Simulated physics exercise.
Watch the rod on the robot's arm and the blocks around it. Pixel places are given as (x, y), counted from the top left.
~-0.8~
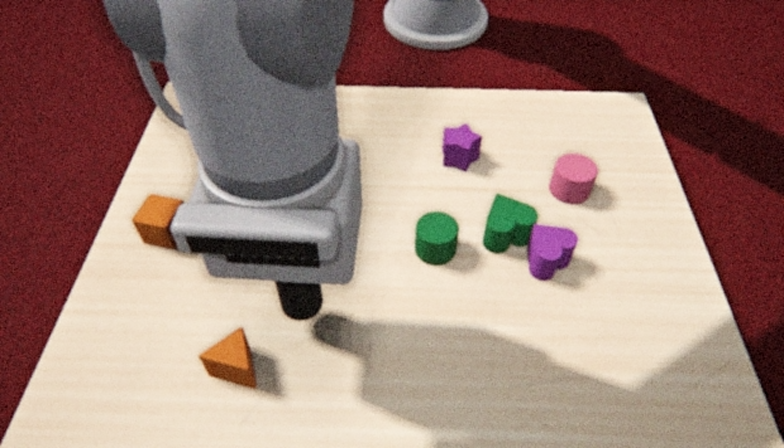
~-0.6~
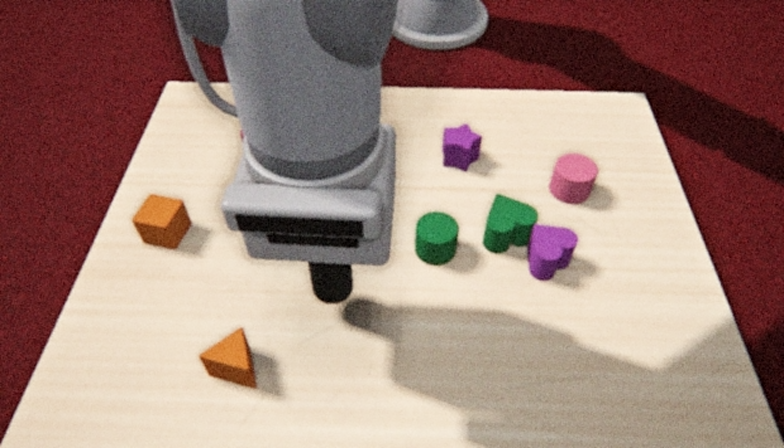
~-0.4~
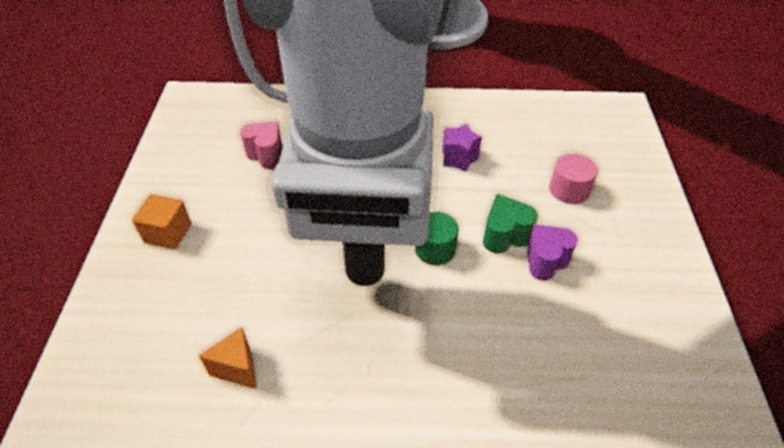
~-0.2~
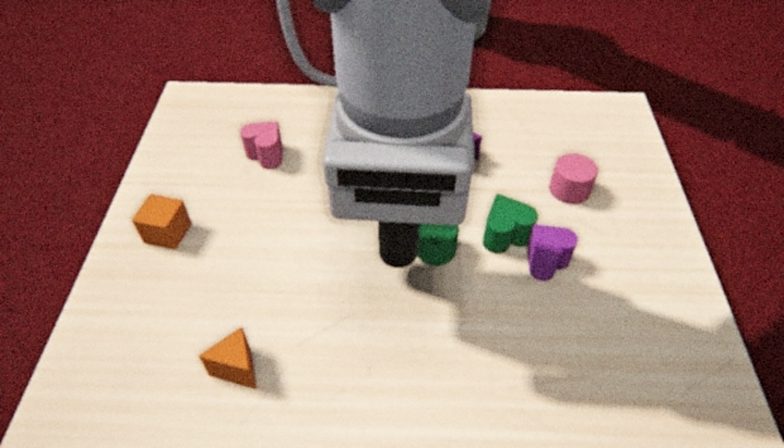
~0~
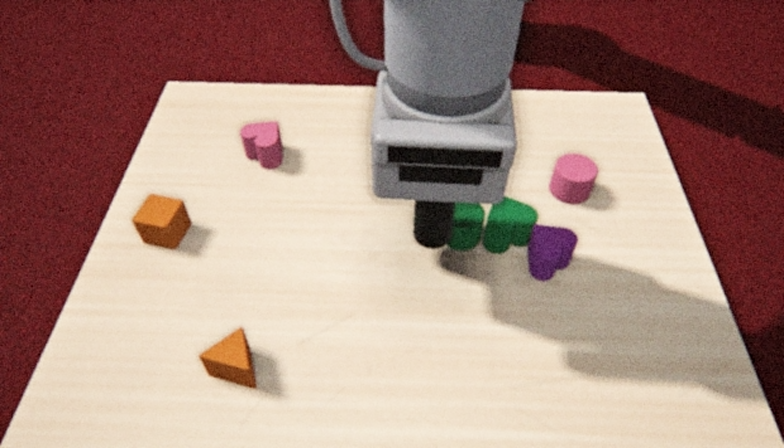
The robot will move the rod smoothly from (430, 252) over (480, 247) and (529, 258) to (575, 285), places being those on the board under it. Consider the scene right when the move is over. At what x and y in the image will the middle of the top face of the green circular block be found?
I'd say the green circular block ends with its top centre at (494, 195).
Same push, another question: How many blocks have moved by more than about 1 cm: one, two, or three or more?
The push will move three blocks or more.
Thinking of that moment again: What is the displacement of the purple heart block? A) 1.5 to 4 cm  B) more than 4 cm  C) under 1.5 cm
That would be B.
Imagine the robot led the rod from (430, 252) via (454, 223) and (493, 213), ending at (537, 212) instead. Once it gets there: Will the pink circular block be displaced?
Yes, that is how it ends up.
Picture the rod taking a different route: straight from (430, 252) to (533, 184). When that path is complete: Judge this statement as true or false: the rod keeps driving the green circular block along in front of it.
My answer: True.
On the path given first. One third of the way, rod at (484, 231); green circular block at (493, 196); green heart block at (531, 212).
Two thirds of the way, rod at (535, 242); green circular block at (494, 195); green heart block at (560, 210), turned 35° anticlockwise; purple heart block at (580, 247), turned 45° clockwise.
At the end, rod at (582, 269); green circular block at (494, 195); green heart block at (564, 211), turned 50° anticlockwise; purple heart block at (622, 258).
